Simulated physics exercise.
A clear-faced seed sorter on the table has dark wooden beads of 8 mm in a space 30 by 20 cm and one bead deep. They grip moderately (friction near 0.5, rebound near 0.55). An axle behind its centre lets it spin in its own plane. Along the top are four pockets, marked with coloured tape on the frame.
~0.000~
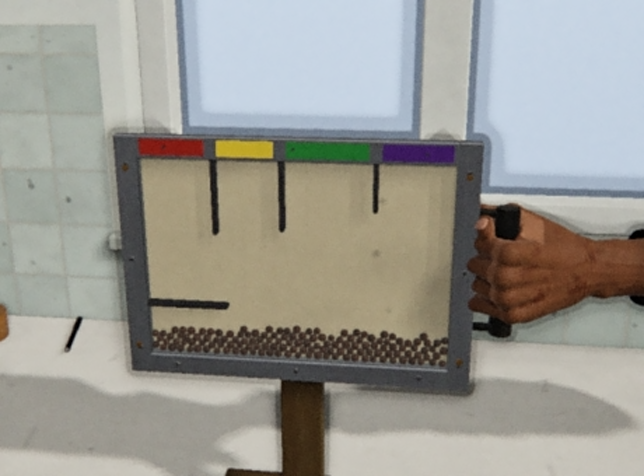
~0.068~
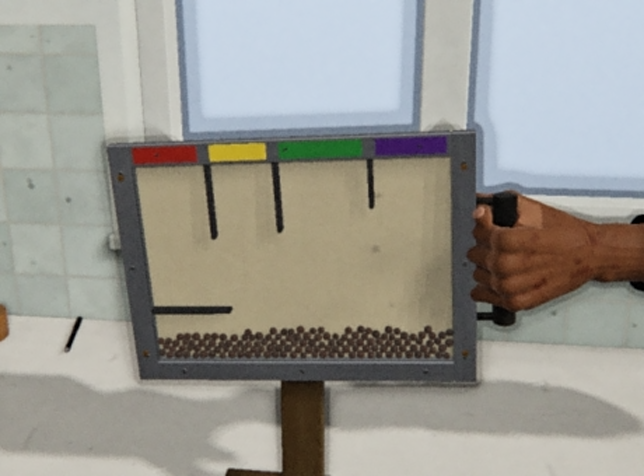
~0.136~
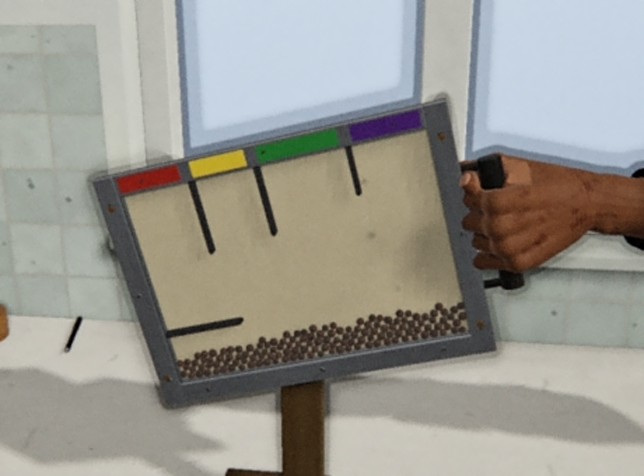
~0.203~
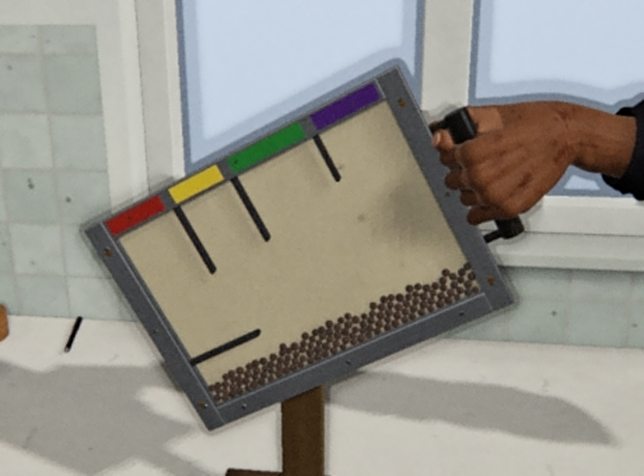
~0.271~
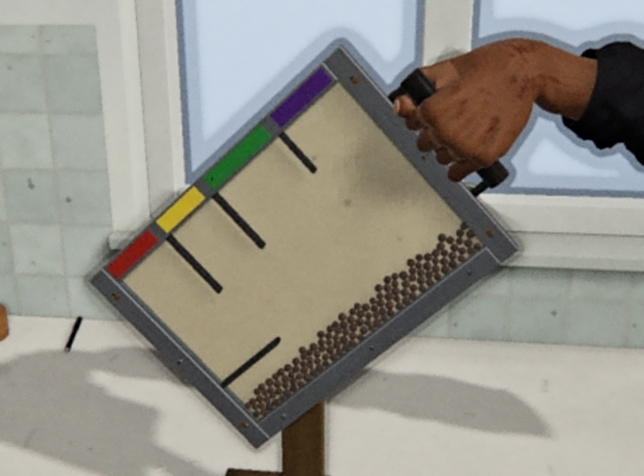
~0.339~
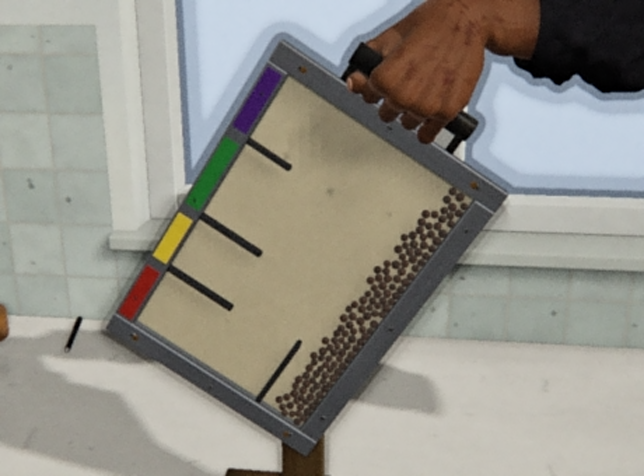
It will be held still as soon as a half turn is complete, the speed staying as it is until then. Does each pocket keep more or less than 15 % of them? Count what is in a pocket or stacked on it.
Red more, purple less, yellow more, green less than 15 %.
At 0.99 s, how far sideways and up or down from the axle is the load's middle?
Some 9 cm right and 1 cm below.
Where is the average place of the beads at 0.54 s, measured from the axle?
About 7 cm right and 6 cm below.
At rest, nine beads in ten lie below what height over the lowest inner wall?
About 17 cm.
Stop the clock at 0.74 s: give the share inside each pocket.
Red pocket: 30; purple pocket: 0; yellow pocket: 10; green pocket: 0.
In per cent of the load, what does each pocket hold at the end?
Red pocket: 30; purple pocket: 0; yellow pocket: 40; green pocket: 5.
After 0.54 s it has turned 100°, the beads' middle is 7 cm right of and 6 cm below the axle; inside pockets, nothing yet.
After 0.74 s it has turned 142°, the beads' middle is 9 cm right of and 5 cm below the axle; inside pockets, red 30 %, yellow 10 %.
After 0.99 s it has turned 180°, the beads' middle is 9 cm right of and 1 cm below the axle; inside pockets, red 30 %, yellow 20 %.
All still by 2.5 s, red 30 %, purple 0 %, yellow 40 %, green 5 %, caught on other walls 30 %.
